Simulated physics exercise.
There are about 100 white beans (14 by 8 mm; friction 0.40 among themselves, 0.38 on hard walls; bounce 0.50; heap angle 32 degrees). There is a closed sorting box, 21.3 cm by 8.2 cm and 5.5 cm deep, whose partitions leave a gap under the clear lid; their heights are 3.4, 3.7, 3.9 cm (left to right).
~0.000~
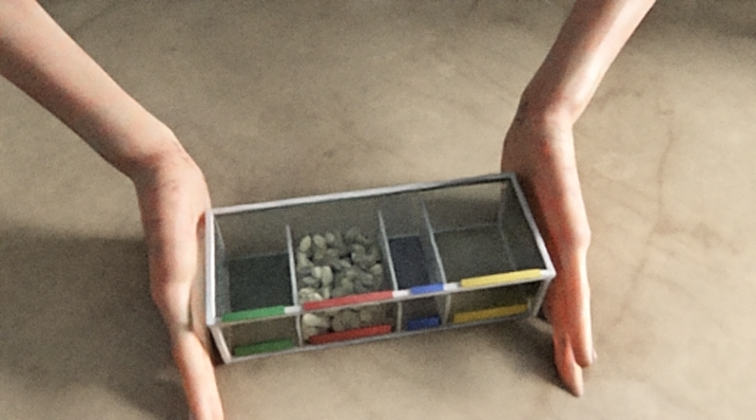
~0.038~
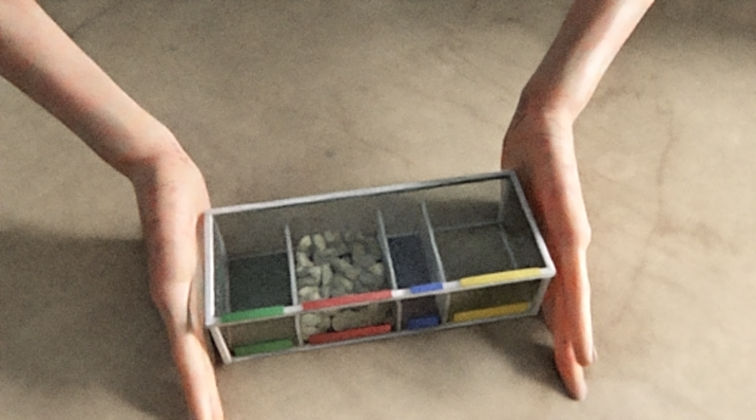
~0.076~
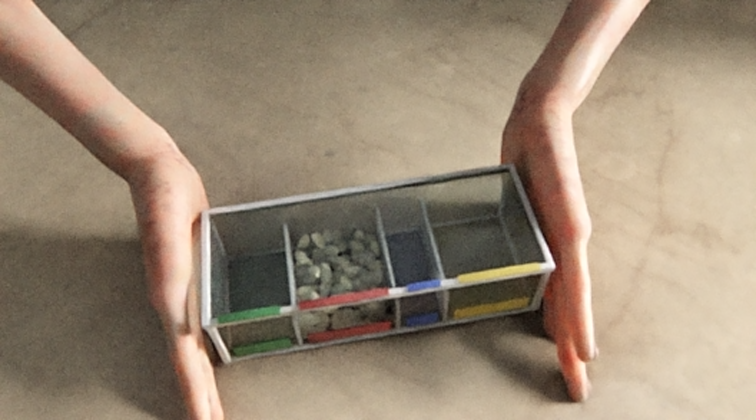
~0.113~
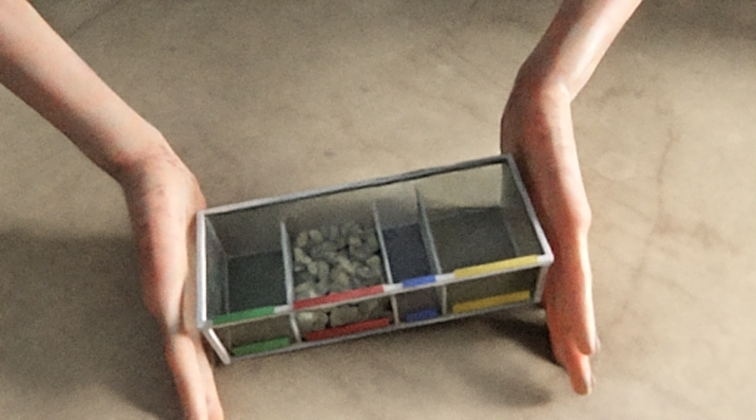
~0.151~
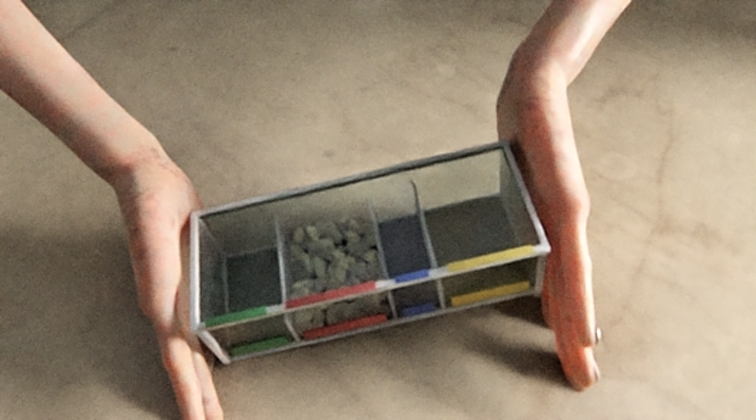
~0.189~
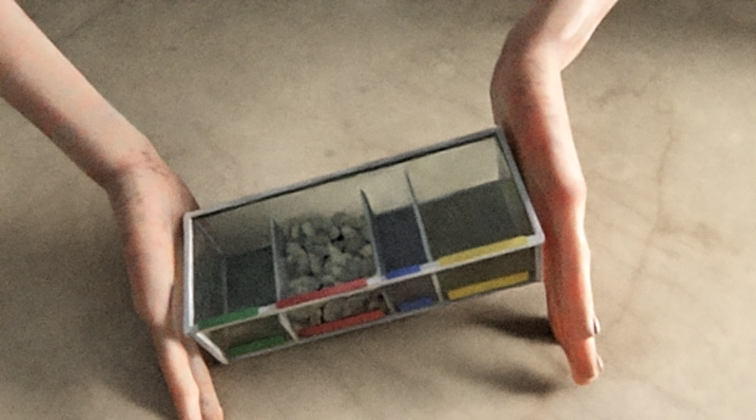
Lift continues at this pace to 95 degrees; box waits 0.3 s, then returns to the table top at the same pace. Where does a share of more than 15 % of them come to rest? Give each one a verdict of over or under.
Red - over; blue - under; green - over; yellow - under.
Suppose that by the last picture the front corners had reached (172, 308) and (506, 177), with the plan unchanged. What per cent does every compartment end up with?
Each compartment ends like this: Red 40 per cent, blue 0 per cent, green 60 per cent, yellow 0 per cent.
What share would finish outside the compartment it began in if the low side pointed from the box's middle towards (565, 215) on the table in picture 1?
Around 60 percent of them.
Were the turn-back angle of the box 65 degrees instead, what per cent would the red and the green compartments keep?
Result - red 90 percent, green 10 percent.
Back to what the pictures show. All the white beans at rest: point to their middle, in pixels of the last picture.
When it all comes to rest, the middle is near (274, 308).
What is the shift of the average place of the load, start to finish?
Around 4.5 centimetres, start to finish.
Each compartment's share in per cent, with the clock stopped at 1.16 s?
The split is red at 50, blue at 0, green at 50 and yellow at 0 per cent.
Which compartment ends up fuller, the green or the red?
The green compartment.
After 1.16 s, tilt 95 degrees; red 50 %, green 50 %.
Then, at 1.81 s, tilt 51 degrees; red 35 %, green 65 %.
After 2.50 s, tilt 0 degrees; red 35 %, green 65 %.
By 3.0 s all is still; red 35 %, blue 0 %, green 65 %, yellow 0 %.
